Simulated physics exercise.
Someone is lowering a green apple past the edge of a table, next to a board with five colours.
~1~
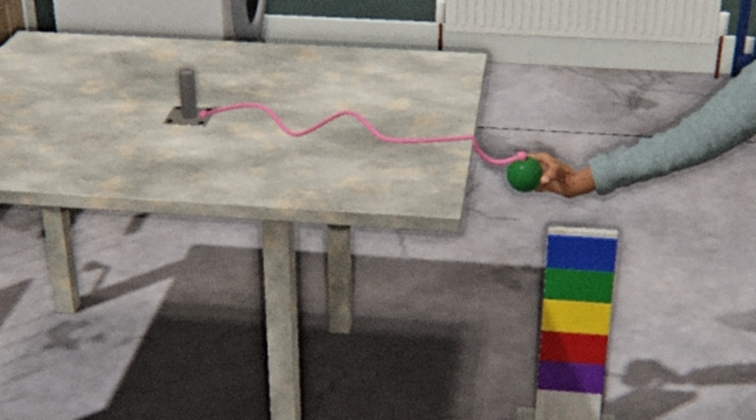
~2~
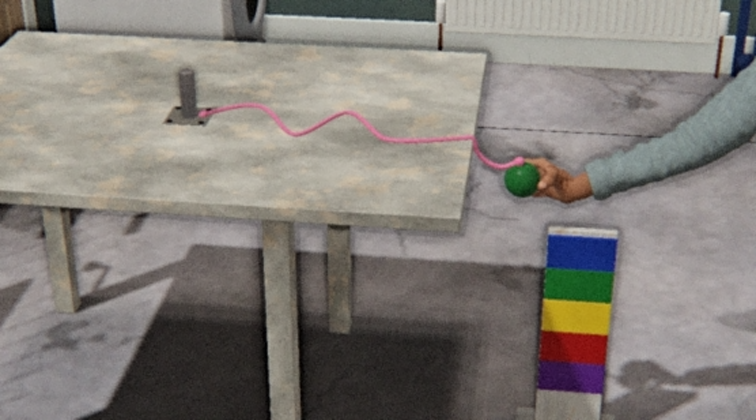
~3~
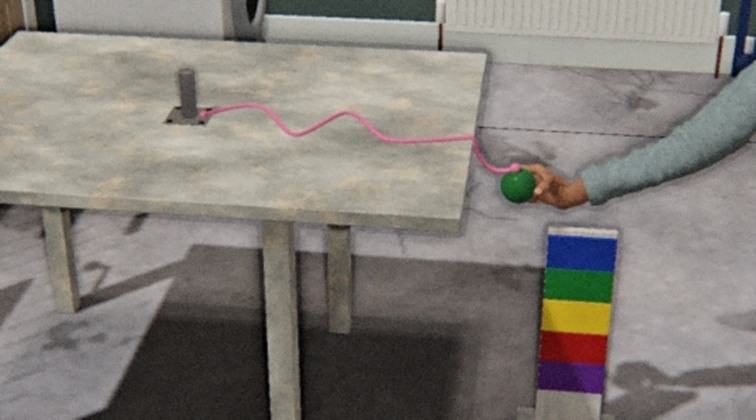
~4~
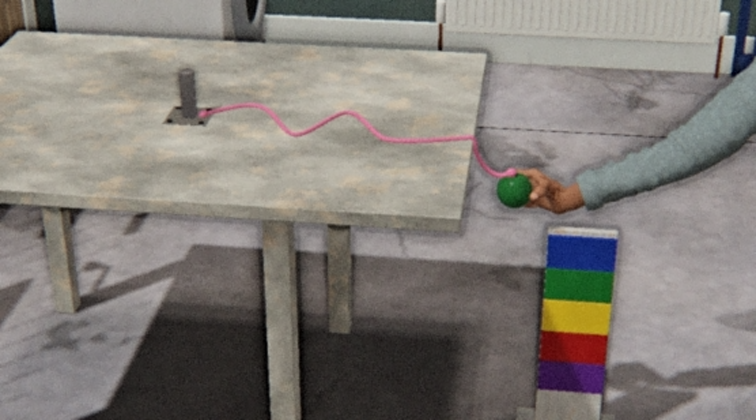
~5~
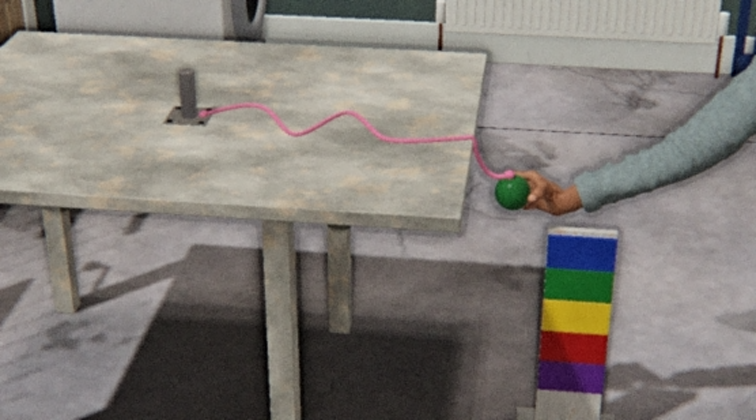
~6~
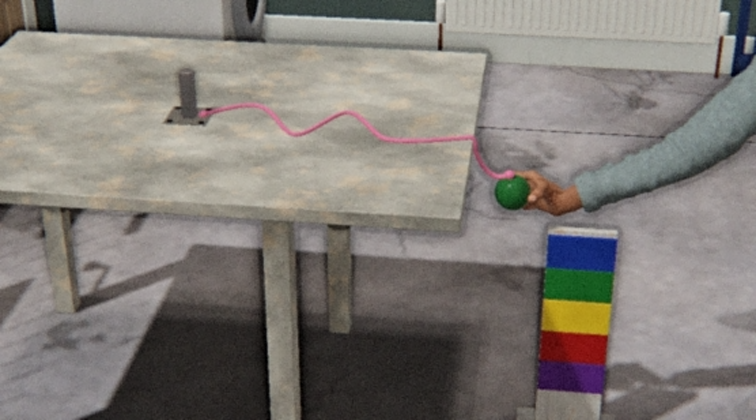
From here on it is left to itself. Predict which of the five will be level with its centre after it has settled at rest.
I predict yellow.
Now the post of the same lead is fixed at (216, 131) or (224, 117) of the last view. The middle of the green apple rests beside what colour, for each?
Answer, in order: Red, red.
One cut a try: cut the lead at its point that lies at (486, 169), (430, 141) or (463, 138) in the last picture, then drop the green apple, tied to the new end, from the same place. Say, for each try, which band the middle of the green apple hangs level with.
Try by try, the answer is green; higher than all five; blue.
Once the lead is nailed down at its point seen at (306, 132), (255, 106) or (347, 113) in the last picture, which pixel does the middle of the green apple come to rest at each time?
That would be (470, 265) for the first, (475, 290) for the second and (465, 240) for the third.
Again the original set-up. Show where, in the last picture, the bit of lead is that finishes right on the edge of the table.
You'll find it close to (374, 132).
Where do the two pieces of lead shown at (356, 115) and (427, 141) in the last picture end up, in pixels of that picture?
First: (429, 134). Second: (474, 196).
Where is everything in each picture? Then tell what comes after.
In the first frame, green apple (525, 174); blue (582, 255); green (579, 287); yellow (576, 318); red (574, 349); purple (571, 379).
In the second frame, green apple (523, 179); lead through (237, 107) (282, 126) (333, 118) (377, 134) (451, 139).
In the third frame, green apple (519, 186).
In the fourth frame, green apple (515, 190); lead through (237, 107) (282, 126) (333, 118) (377, 134) (451, 139).
In the fifth frame, green apple (513, 192).
In the sixth frame, green apple (513, 192); lead through (237, 107) (282, 126) (333, 118) (377, 134) (451, 139).
Early on, apple near (475, 294); level with green.
Midway, apple near (475, 304); level with yellow.
Finally, apple near (473, 307); level with yellow. The yellow one.
